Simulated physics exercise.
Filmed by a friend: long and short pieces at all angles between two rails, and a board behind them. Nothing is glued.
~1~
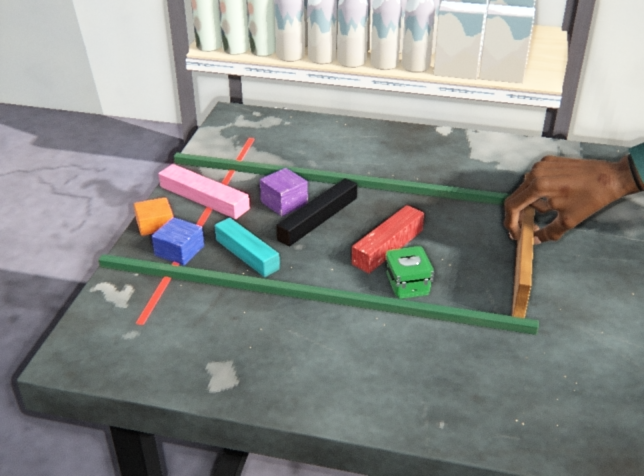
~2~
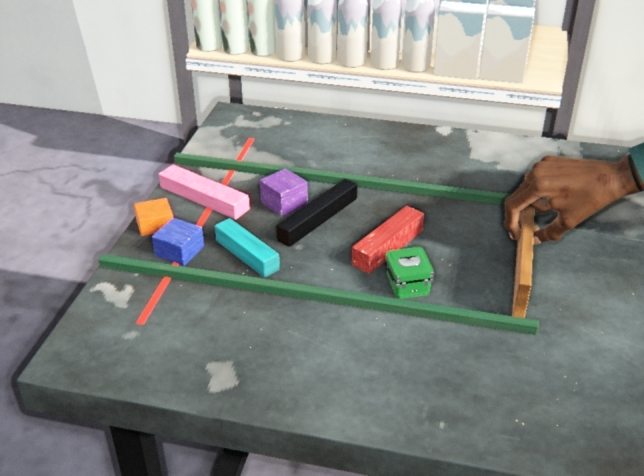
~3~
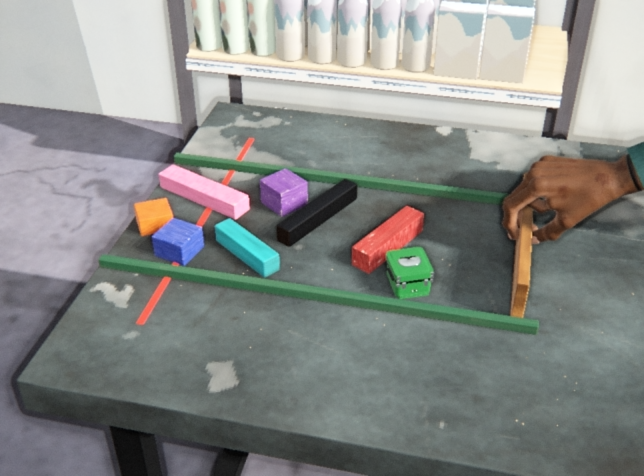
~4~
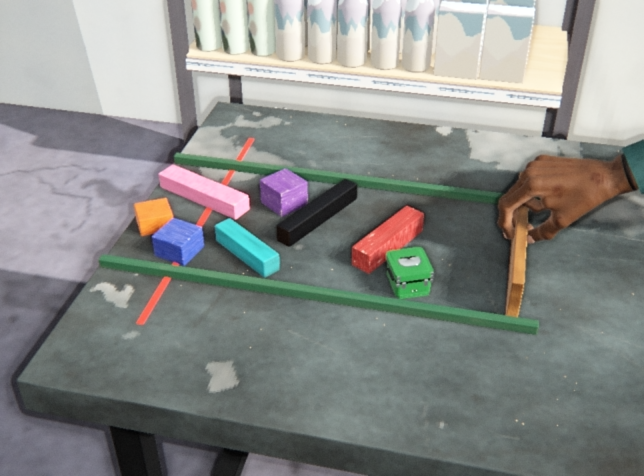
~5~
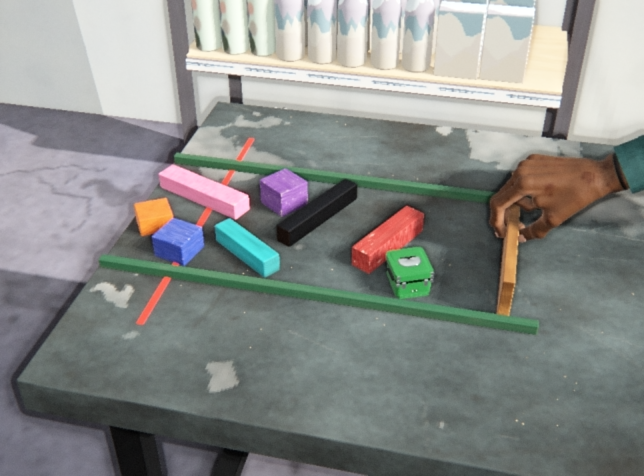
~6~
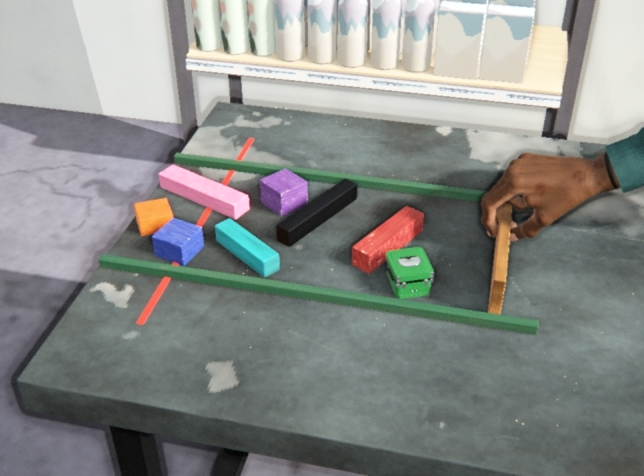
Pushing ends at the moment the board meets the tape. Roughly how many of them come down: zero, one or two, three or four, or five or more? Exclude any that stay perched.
Band: Three to four.
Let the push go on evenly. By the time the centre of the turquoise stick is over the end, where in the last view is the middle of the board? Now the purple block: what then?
Points: About (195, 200) and about (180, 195).
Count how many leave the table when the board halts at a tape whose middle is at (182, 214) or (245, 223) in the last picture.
Down on the floor: 4 and 0.
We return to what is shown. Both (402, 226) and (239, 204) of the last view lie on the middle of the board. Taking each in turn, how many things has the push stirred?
Counts: 2 / 8.
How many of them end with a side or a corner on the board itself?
Count: 3.
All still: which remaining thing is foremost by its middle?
Going by centres, it is the turquoise stick.
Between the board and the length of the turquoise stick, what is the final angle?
Close to 35°.
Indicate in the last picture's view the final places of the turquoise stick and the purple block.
The turquoise stick settles near (128, 233); as for the purple block, near (185, 167).
Early on, none off yet; orange block at rest near (154, 217); pink bar at rest near (203, 191); blue block at rest near (178, 241).
Finally, the number that fall off is three or four; lost, blue block, pink bar and orange block.
